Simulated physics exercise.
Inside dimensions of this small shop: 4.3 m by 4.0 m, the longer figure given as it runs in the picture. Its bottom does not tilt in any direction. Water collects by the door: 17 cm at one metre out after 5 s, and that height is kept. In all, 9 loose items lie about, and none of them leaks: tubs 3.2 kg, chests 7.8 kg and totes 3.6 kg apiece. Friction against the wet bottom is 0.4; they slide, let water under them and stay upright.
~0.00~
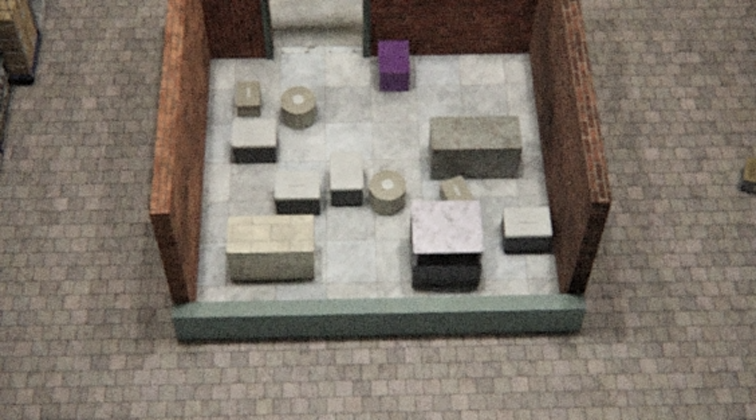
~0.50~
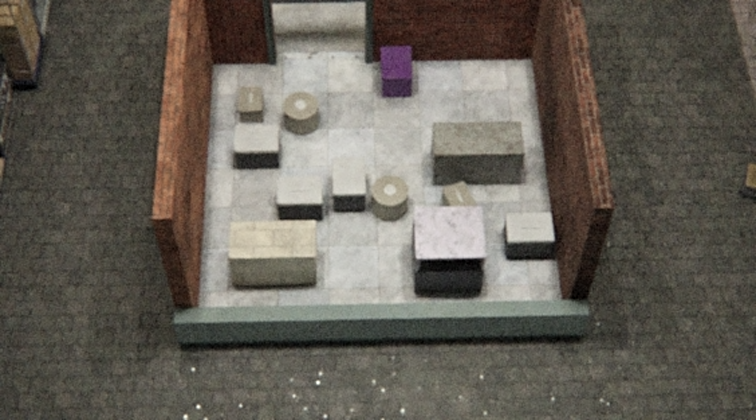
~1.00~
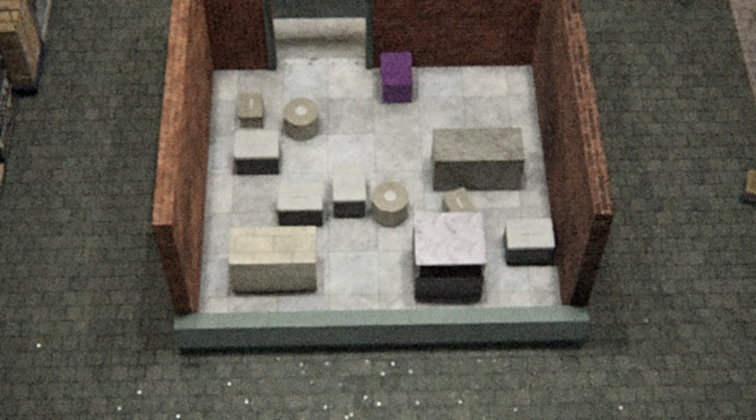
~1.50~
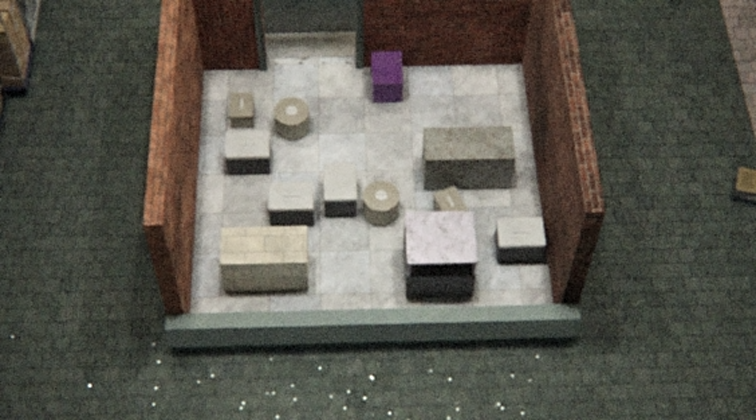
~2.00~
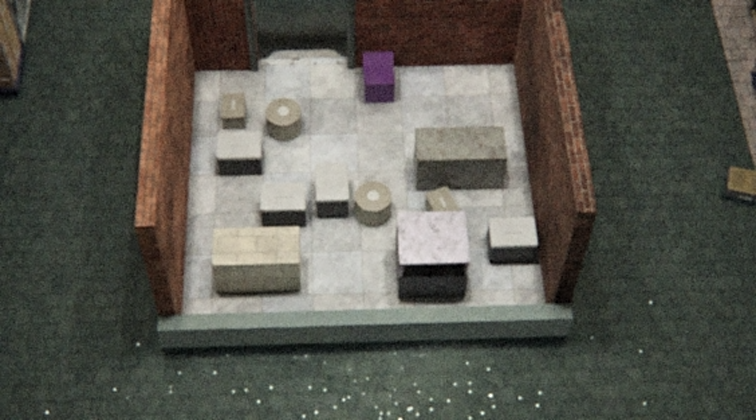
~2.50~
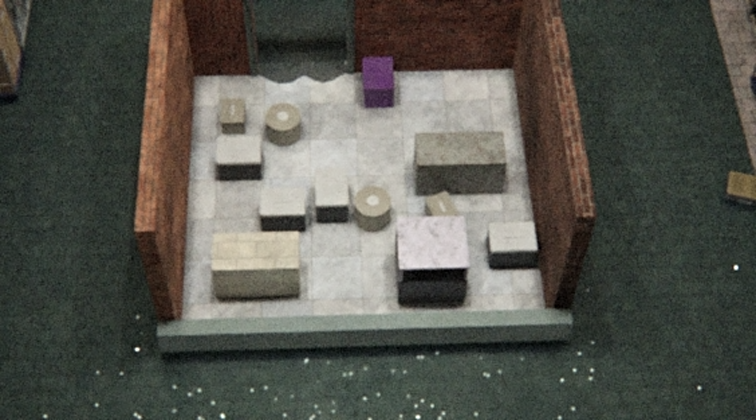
The clip shows a brick-walled room seen from above, with a purple chest near the back wall, as the paving outside darkens, pale specks appear in front, and water edges in at the rear doorway while the items inside stay put.
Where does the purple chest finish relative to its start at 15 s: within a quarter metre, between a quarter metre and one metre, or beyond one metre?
It finishes within a quarter metre.
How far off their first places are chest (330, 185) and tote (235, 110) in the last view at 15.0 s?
The first is 150 cm from its start, the second 80 cm.
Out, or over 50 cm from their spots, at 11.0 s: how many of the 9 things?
7.
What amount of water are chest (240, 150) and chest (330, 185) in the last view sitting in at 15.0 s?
11 and 12 cm.
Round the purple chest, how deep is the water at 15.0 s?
4 cm or so.
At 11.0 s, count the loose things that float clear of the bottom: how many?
My tally comes to 8.
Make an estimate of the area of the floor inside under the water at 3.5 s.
Around 1.0 m2 of it.
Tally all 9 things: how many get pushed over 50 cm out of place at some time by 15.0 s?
I count 8 of them.
After 3.5 s the purple chest is near (378, 73), 0.0 m from its start, aground; 0 afloat.
After 6.8 s the purple chest is near (378, 73), 0.0 m from its start, aground; 3 afloat.
After 11.0 s the purple chest is near (378, 73), 0.0 m from its start, aground; 8 afloat.
After 15.0 s the purple chest is near (377, 78), 0.1 m from its start, afloat; 9 afloat.
